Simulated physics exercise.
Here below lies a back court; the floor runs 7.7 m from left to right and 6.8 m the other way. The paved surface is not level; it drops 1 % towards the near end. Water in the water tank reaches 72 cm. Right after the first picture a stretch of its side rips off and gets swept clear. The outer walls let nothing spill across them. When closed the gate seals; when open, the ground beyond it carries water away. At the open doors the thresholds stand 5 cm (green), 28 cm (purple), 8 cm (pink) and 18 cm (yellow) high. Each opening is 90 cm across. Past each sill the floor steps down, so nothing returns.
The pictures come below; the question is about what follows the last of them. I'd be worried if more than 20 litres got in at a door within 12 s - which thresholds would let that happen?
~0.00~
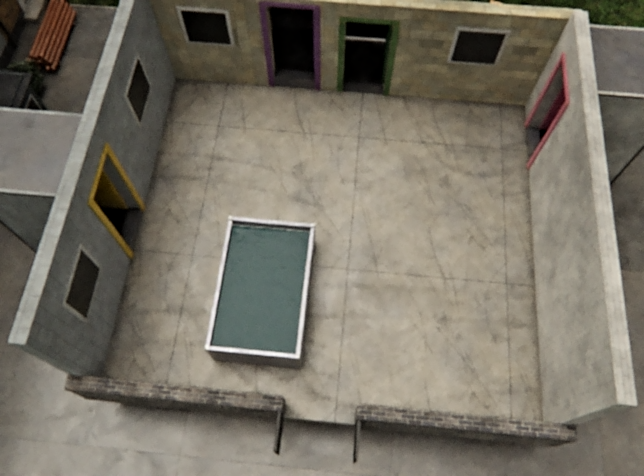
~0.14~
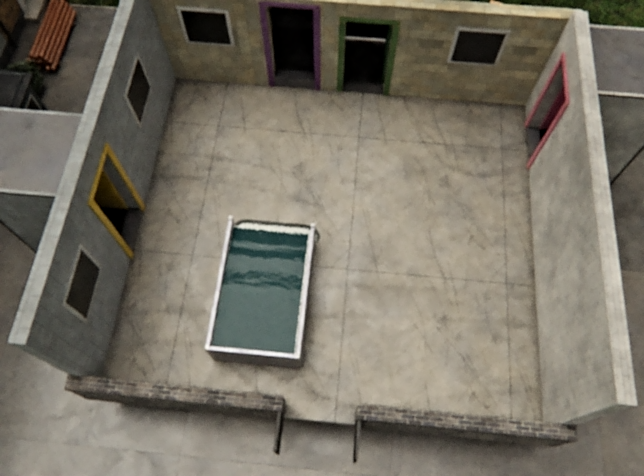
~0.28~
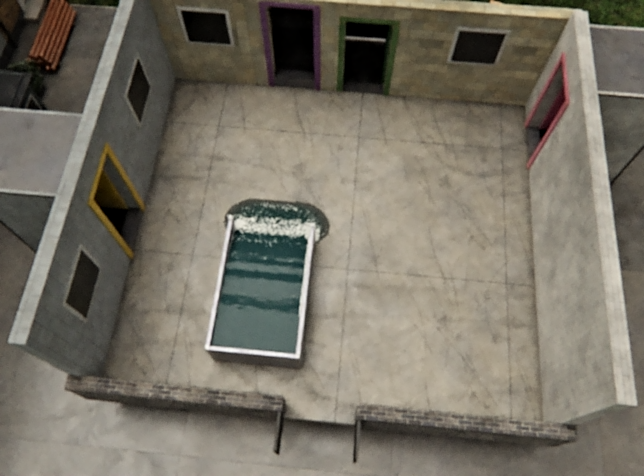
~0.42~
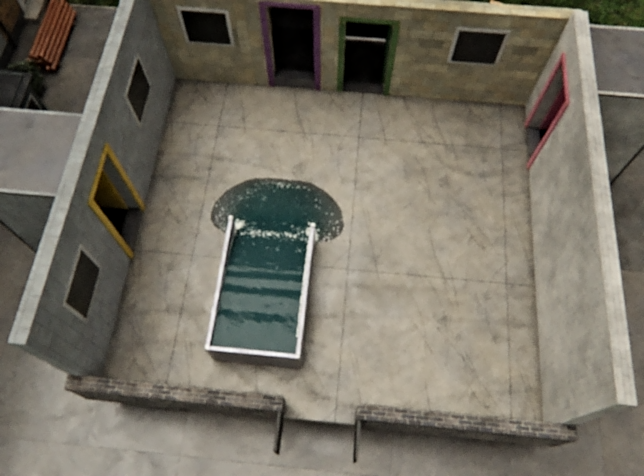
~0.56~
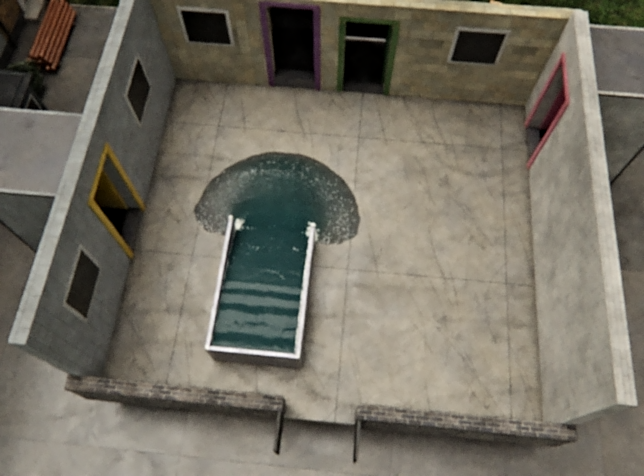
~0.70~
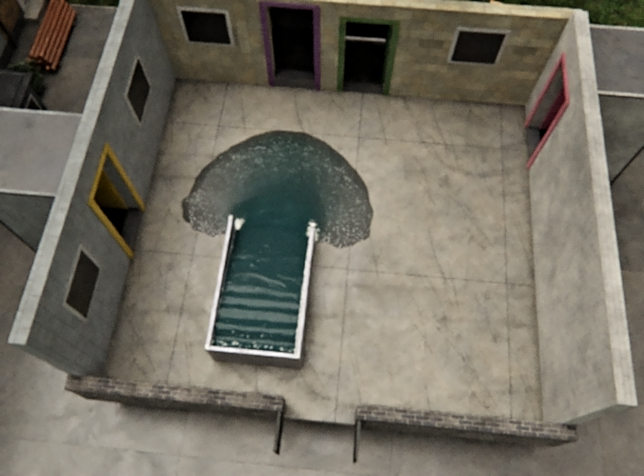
Outcome: At the green door the limit will be broken. At the purple door the limit will hold. At the pink door the limit will be broken. At the yellow door the limit will hold.
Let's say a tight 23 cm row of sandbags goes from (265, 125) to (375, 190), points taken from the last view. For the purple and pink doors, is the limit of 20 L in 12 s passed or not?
Purple within the limit, pink within the limit.
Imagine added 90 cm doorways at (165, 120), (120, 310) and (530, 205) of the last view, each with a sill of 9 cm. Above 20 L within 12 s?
In that order: Beyond it, short of it, short of it.
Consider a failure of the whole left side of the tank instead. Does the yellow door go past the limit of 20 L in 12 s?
In that case, yellow door: More than that.
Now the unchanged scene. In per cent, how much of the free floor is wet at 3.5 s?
Around 40 per cent.
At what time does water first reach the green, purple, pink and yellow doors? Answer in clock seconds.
Door times: Green 1.3 s / purple 1.0 s / pink 3.6 s / yellow 2.6 s.
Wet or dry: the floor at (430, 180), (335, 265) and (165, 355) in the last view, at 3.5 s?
First spot soaked, second bone dry, third bone dry.
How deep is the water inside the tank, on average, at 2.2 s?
27 cm.
After 1.4 s water covers 30 % of the floor and is deepest (30 cm) near (268, 230); green door 7 cm at the sill, 0 L in, purple door 26 cm at the sill, 0 L in, pink door not reached, yellow door not reached.
After 2.2 s water covers 35 % of the floor and is deepest (38 cm) near (176, 81); green door 19 cm at the sill, 39 L in, purple door 28 cm at the sill, 0 L in, pink door not reached, yellow door not reached.
After 3.5 s water covers 40 % of the floor and is deepest (26 cm) near (232, 85); green door 15 cm at the sill, 124 L in, purple door 18 cm at the sill, 0 L in, pink door not reached, yellow door 1 cm at the sill, 0 L in.
After 7.0 s water covers 75 % of the floor and is deepest (18 cm) near (181, 392); green door 6 cm at the sill, 170 L in, purple door 5 cm at the sill, 0 L in, pink door 9 cm at the sill, 51 L in, yellow door 5 cm at the sill, 0 L in.
After 12.0 s water covers 95 % of the floor and is deepest (11 cm) near (472, 421); green door 2 cm at the sill, 171 L in, purple door 2 cm at the sill, 0 L in, pink door 4 cm at the sill, 54 L in, yellow door 4 cm at the sill, 0 L in.
